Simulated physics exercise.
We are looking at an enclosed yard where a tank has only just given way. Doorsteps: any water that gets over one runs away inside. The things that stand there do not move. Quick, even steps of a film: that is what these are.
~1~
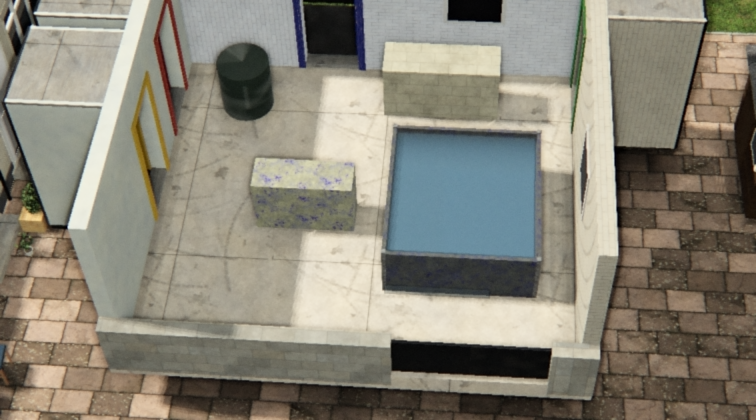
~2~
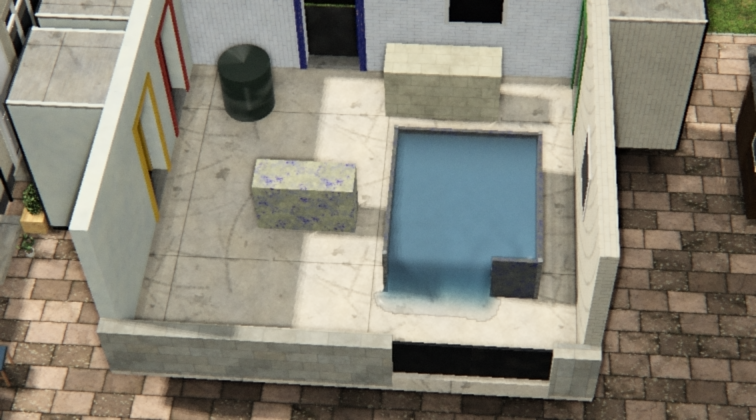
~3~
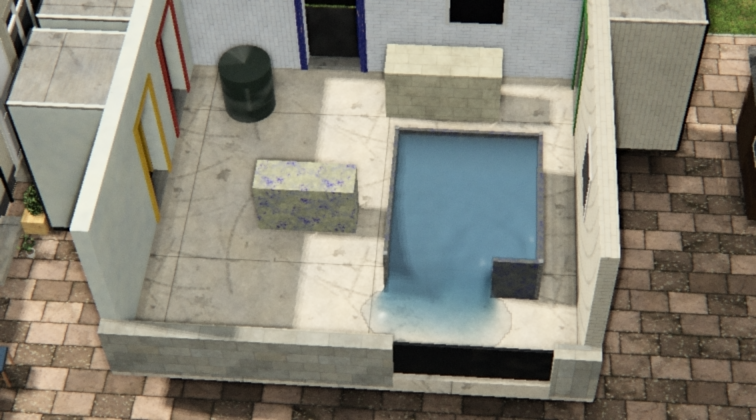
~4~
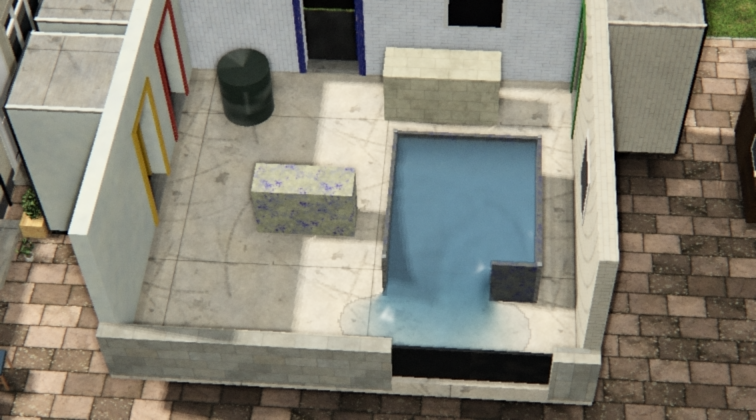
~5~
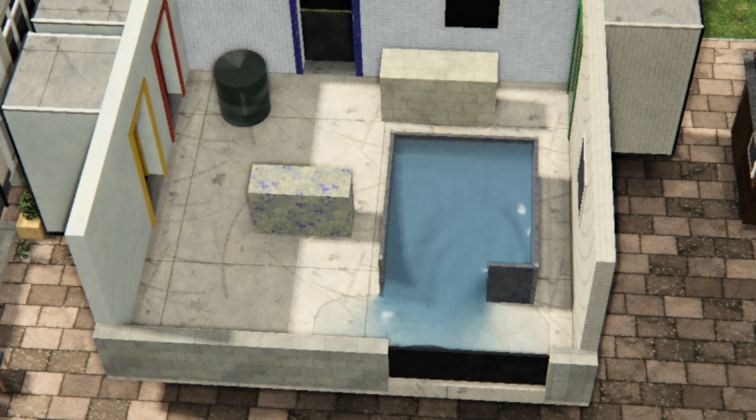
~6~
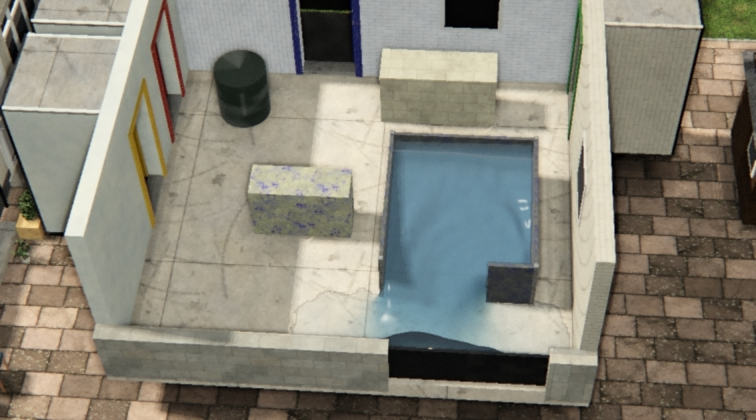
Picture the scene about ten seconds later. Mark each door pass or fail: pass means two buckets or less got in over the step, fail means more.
Red door - fail, blue door - fail, green door - fail, yellow door - fail.
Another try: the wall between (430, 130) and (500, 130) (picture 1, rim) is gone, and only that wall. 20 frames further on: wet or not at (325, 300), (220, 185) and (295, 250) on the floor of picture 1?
Spot one ends up untouched by the spill, spot two deluged, spot three untouched by the spill.
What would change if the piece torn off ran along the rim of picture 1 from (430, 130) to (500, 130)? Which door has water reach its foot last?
That one is the blue door.
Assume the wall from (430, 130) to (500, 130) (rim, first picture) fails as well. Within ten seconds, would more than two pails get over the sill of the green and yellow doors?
In that case the green door overshoots, while the yellow door overshoots.
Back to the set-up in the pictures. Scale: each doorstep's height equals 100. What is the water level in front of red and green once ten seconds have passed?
Depth ratios, approx.: 170 and 130 percent.
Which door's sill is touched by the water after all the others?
My answer: The blue door.
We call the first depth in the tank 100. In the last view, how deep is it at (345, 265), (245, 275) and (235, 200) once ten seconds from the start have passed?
Estimate: 10, 8, 14 %.
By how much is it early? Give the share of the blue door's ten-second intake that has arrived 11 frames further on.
My estimate: Close to 0 per cent.
A moment on, water covers 20 % of the floor; the red door not reached, the blue door not reached, the green door not reached, the yellow door not reached.
Next, water covers 40 % of the floor; the red door not reached, the blue door not reached, the green door not reached, the yellow door not reached.
Then, water covers 65 % of the floor; the red door wet at the sill, nothing in, the blue door not reached, the green door wet at the sill, nothing in, the yellow door over two buckets in.
Later, water covers 90 % of the floor; the red door under two buckets in, the blue door under two buckets in, the green door over two buckets in, the yellow door over two buckets in.
In the end, water covers 100 % of the floor; the red door far over two buckets in, the blue door over two buckets in, the green door far over two buckets in, the yellow door far over two buckets in.
